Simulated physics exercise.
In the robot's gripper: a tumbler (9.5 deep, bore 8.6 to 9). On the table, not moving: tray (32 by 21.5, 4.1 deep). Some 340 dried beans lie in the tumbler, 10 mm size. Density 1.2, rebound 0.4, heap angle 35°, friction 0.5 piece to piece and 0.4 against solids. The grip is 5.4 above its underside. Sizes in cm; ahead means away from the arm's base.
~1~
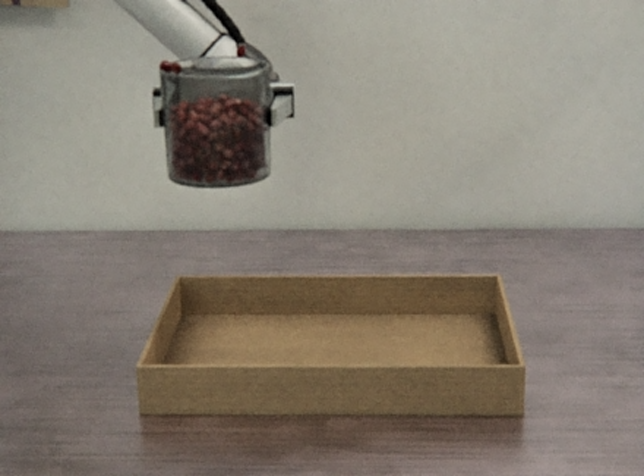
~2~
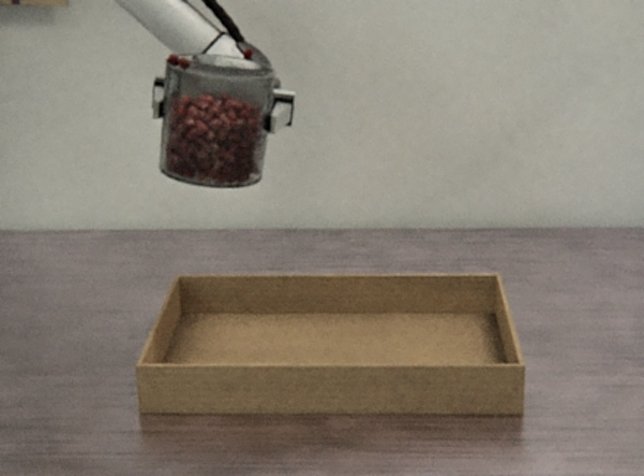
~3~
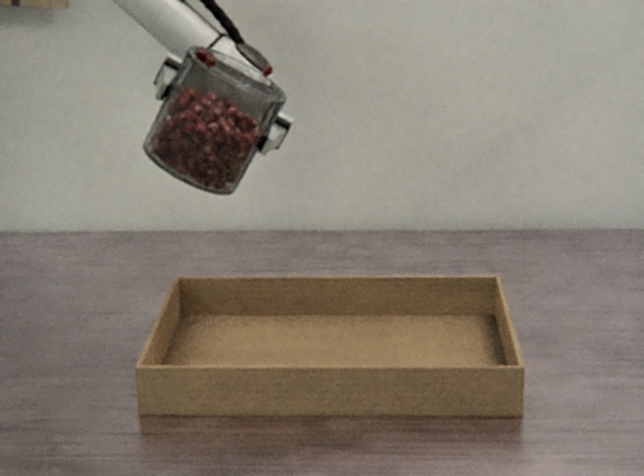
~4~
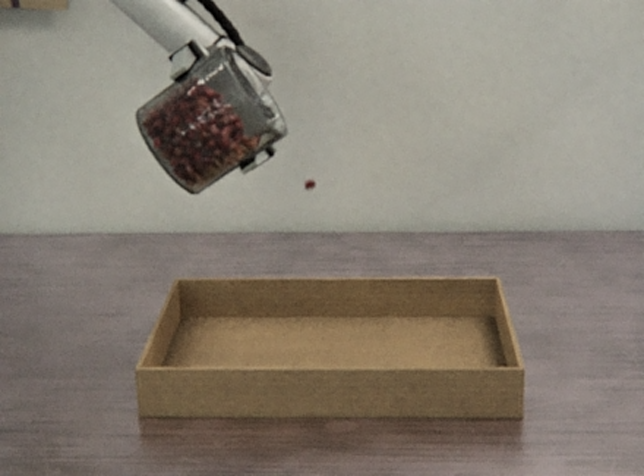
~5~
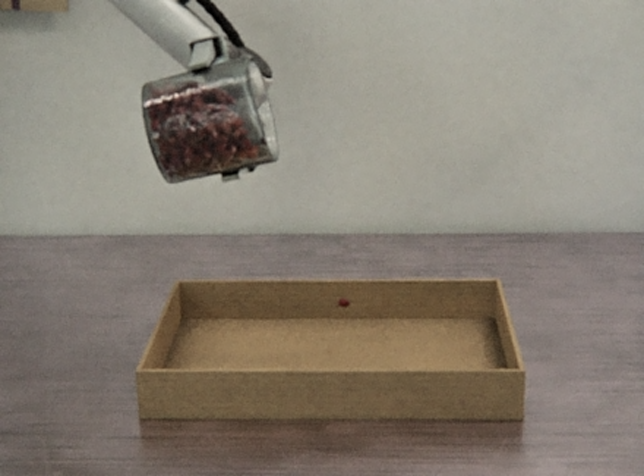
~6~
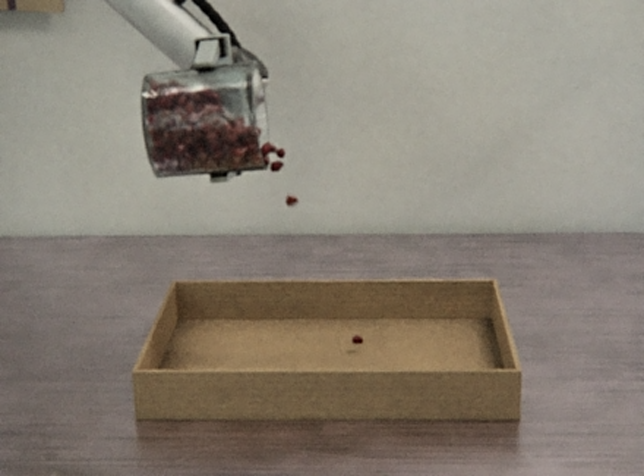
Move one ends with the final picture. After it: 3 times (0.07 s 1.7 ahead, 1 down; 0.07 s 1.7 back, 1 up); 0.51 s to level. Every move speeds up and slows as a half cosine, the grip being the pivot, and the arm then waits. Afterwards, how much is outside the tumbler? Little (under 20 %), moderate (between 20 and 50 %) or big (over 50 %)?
Answer: Moderate; between 20 and 50 % of the dried beans finish outside the tumbler.
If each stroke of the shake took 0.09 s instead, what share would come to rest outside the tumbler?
In that case some 25 per cent.
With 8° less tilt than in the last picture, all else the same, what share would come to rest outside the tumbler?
Then about 15 per cent.
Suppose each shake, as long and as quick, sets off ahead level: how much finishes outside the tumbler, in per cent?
Some 55 per cent.
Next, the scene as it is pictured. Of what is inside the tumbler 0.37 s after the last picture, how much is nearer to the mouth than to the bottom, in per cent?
Roughly 50 per cent.
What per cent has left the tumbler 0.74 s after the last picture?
Near 30 per cent so far.
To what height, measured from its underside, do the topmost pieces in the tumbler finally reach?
Roughly 7.0 cm.
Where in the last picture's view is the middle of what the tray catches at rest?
Near (365, 354).
Then, 0.37 s later, tilted 85° forward, highest piece 24 above the table; 277 in the tumbler, 45 in the tray, 21 in flight or on a rim.
Then, 0.74 s later, tilted 25° forward, highest piece 26 above the table; 232 in the tumbler, 110 in the tray, 1 in flight or on a rim.
Then, 1.13 s later, level, highest piece 25 above the table; 232 in the tumbler, 111 in the tray.
Then, 2.18 s later, level, highest piece 25 above the table; 232 in the tumbler, 111 in the tray.
At rest, 232 in the tumbler, 111 in the tray. That is 32 % outside the tumbler.
